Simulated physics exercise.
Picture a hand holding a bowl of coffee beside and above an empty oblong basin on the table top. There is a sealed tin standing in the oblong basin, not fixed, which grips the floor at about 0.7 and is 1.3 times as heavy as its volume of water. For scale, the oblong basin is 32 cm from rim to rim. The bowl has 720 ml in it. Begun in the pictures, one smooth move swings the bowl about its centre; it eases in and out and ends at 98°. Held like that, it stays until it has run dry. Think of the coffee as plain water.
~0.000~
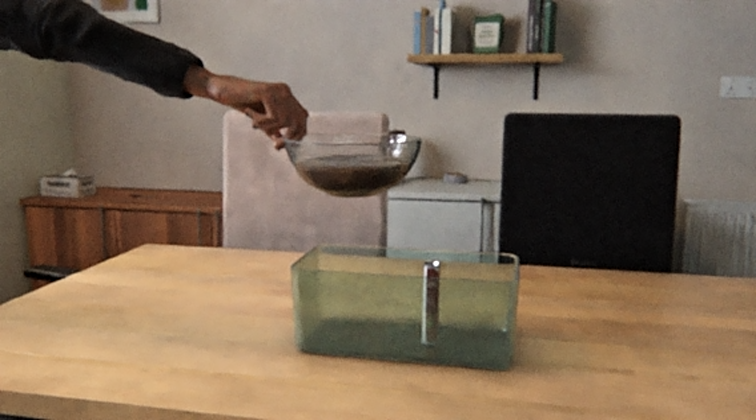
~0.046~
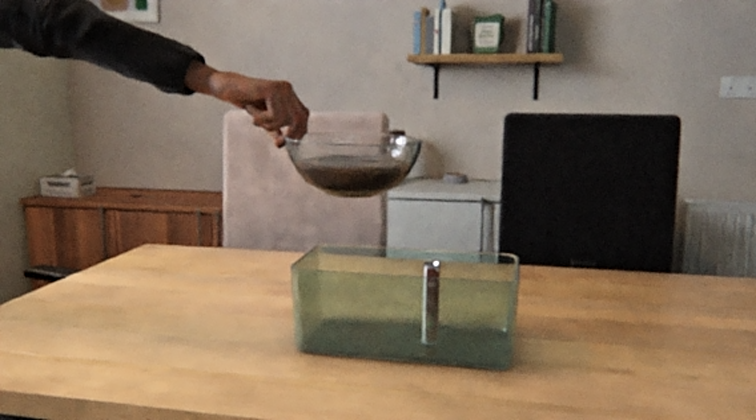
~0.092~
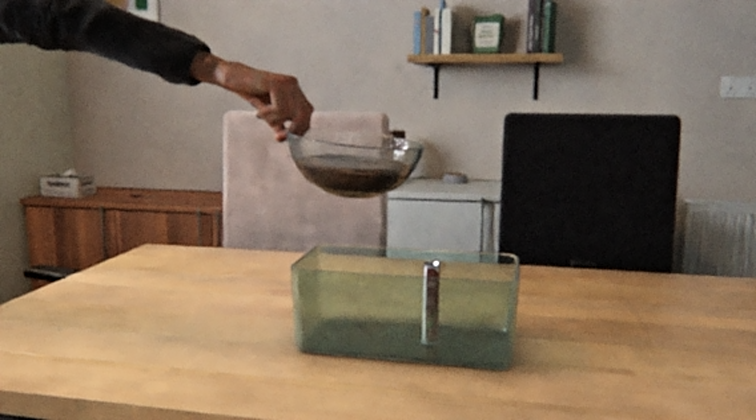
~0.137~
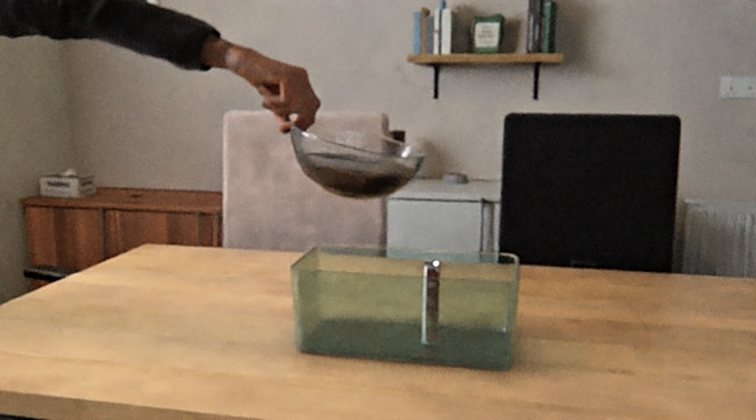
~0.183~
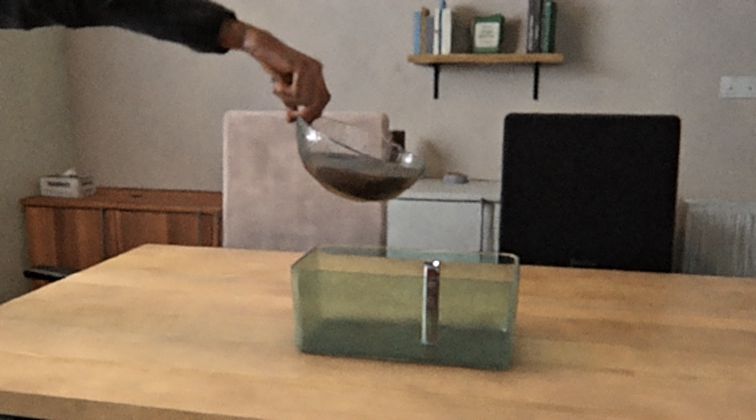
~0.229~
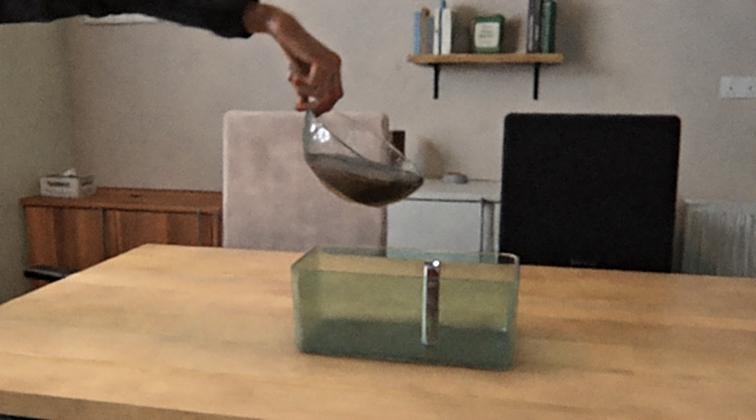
A hand steadily tilts a glass bowl of brown liquid rightward above an oblong basin.
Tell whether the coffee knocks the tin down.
I reckon it can hold on.
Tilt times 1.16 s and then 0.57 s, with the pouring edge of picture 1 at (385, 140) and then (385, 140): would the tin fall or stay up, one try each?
First it remains upright; then it goes over.
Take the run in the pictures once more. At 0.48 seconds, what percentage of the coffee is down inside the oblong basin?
Roughly 50 per cent.
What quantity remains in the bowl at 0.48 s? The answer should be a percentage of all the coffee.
Portion remaining: Approx. 9 per cent.
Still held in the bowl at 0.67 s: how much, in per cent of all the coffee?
0 %.
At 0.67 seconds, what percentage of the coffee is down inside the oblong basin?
90 per cent, give or take a little.
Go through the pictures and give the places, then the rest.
In the first frame, it leans 0°; its right rim is at (420, 141); the coffee meets the walls at (299, 160) and (411, 164); the oblong basin's rim runs from (305, 257) to (518, 269); the tin's top is at (432, 268).
In the second frame, it leans 2°; its right rim is at (421, 143); the coffee meets the walls at (299, 160) and (411, 165).
In the third frame, it leans 6°; its right rim is at (422, 149); the coffee meets the walls at (300, 157) and (412, 167).
In the fourth frame, it leans 13°; its right rim is at (424, 158); the coffee meets the walls at (302, 155) and (414, 171).
In the fifth frame, it leans 23°; its right rim is at (424, 170); the coffee meets the walls at (306, 153) and (418, 175).
In the sixth frame, it leans 34°; its right rim is at (422, 184); the coffee meets the walls at (312, 155) and (423, 179).
After 0.48 s the tilt is 92° and 9 per cent is still to pour; the tin stands where it began.
After 0.67 s the tilt is 98° and 0 per cent is still to pour; the tin stands where it began.
After 0.86 s the tilt is 98° and 1 per cent is still to pour; the tin stands where it began.
After 1.07 s the tilt is 98° and 0 per cent is still to pour; the tin stands where it began.
In the end the tin stands where it began.
